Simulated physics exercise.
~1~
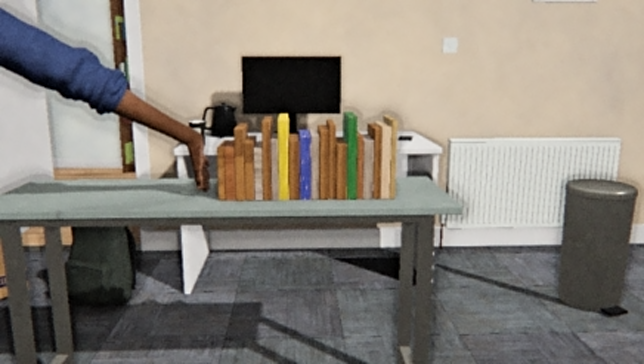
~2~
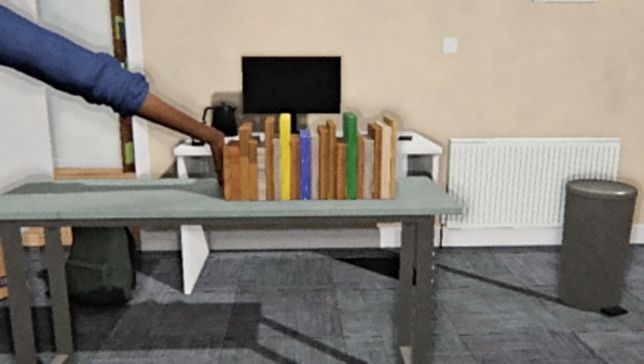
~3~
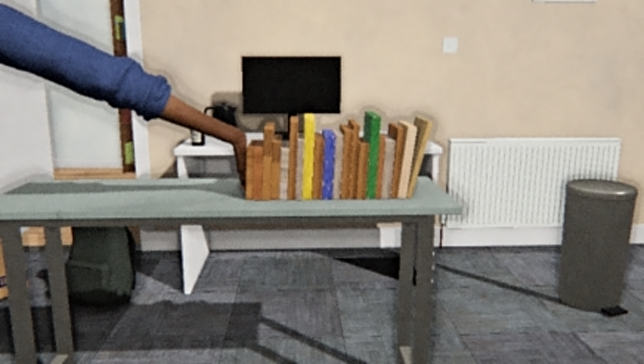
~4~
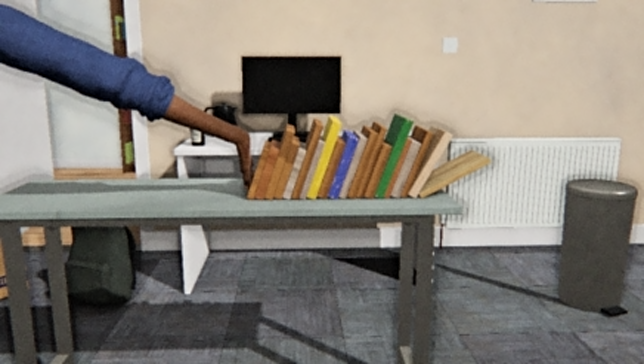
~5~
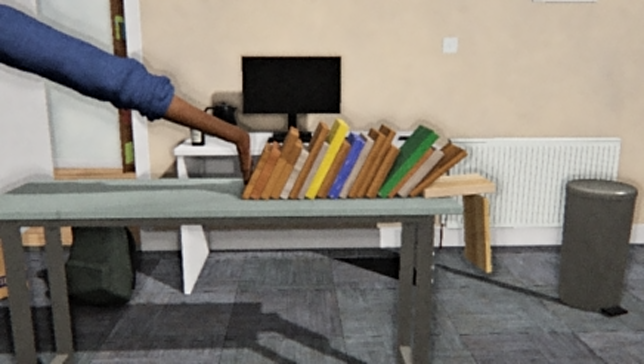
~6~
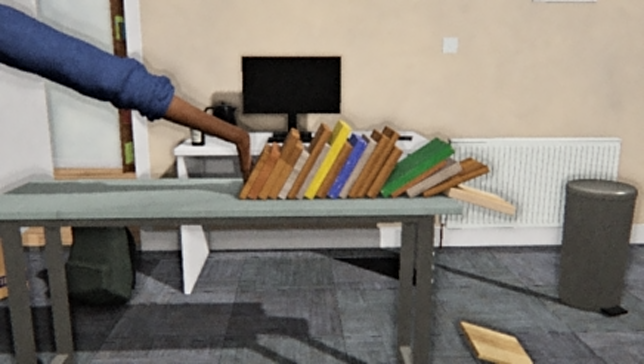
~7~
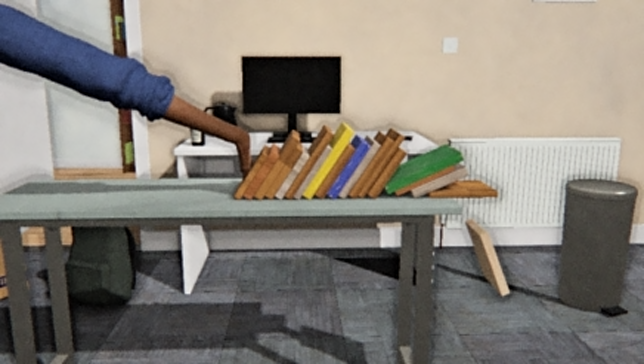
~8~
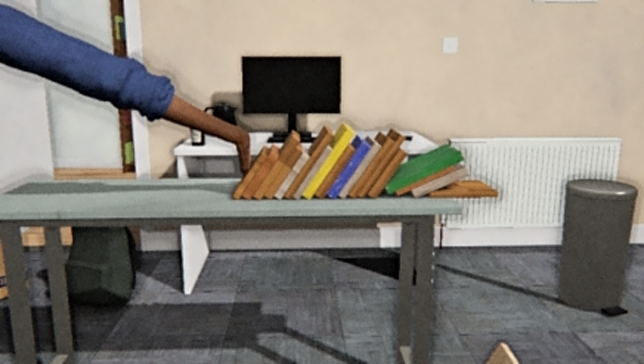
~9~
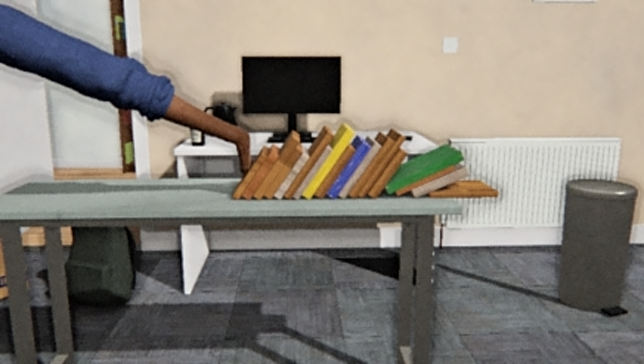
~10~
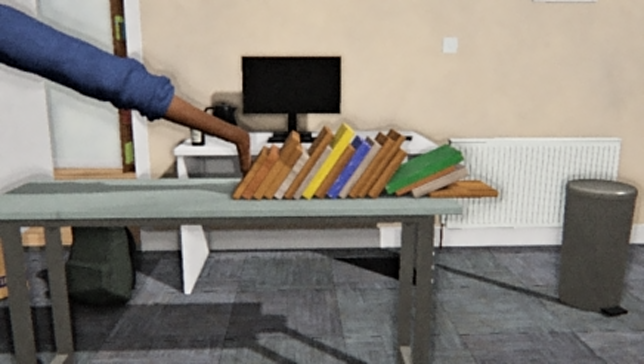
A hand on a blue-sleeved arm reaches in from the left toward a row of upright boards, mostly brown with yellow, blue and green ones among them, on a grey-green table seen from the front in a room with a black monitor, white radiator and grey bin. It pushes the row rightward, and the boards begin to lean. The rightmost board tips over the table's right end and drops to the floor, then another follows. The hand stops and stays against the slanted row, the green board lying nearly flat, still on top, above a brown one jutting past the edge.
